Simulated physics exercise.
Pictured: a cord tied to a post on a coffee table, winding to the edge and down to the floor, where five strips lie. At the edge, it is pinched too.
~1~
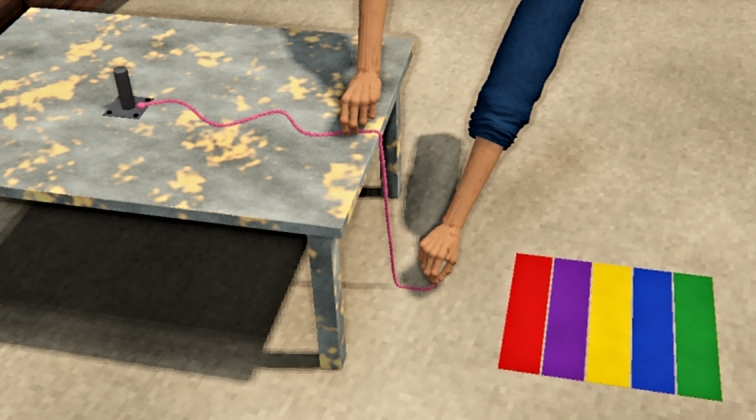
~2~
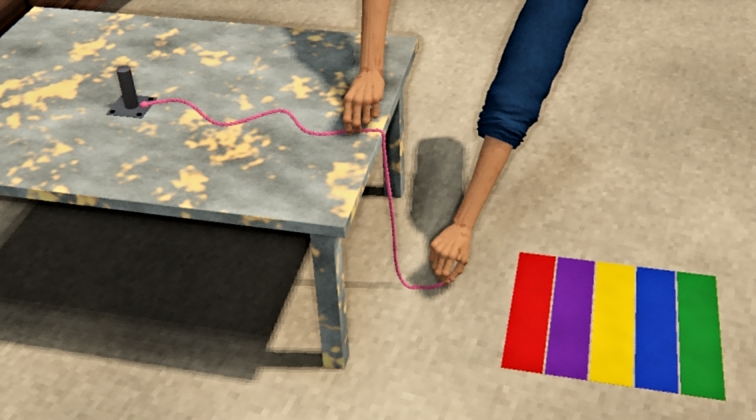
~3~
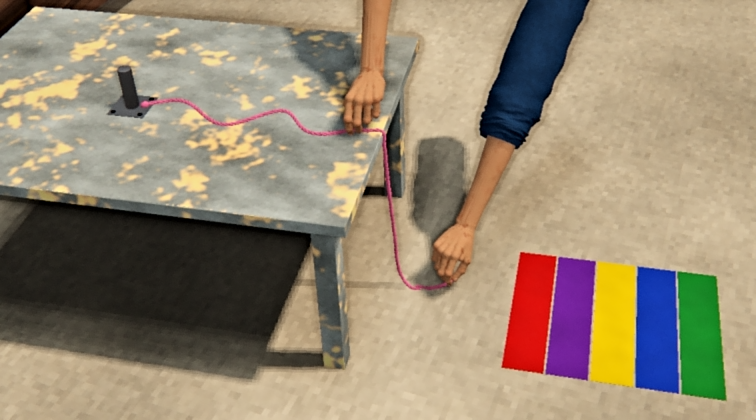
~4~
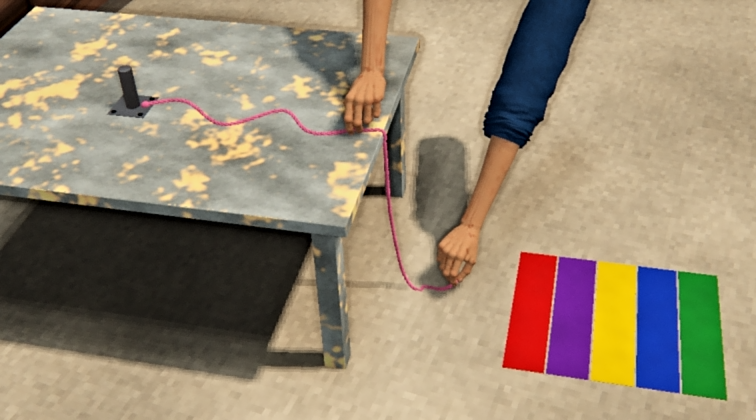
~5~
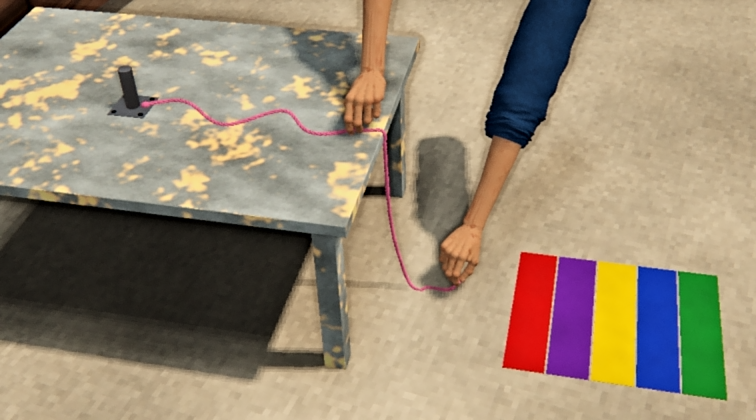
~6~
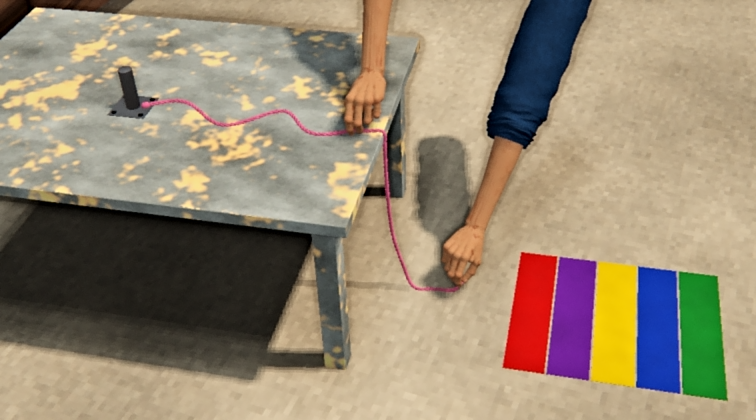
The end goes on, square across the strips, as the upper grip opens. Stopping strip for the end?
Yellow.
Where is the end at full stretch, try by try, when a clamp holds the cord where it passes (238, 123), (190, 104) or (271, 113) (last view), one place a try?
First try around (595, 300), second around (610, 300), third around (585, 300).
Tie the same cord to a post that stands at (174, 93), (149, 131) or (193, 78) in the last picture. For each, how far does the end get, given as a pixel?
Around (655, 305), (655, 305) and (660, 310).
Soon after, end near (550, 294); over red.
Then, end near (593, 299); over purple.
At full stretch, end near (618, 303); over yellow. The end stops over the yellow strip.
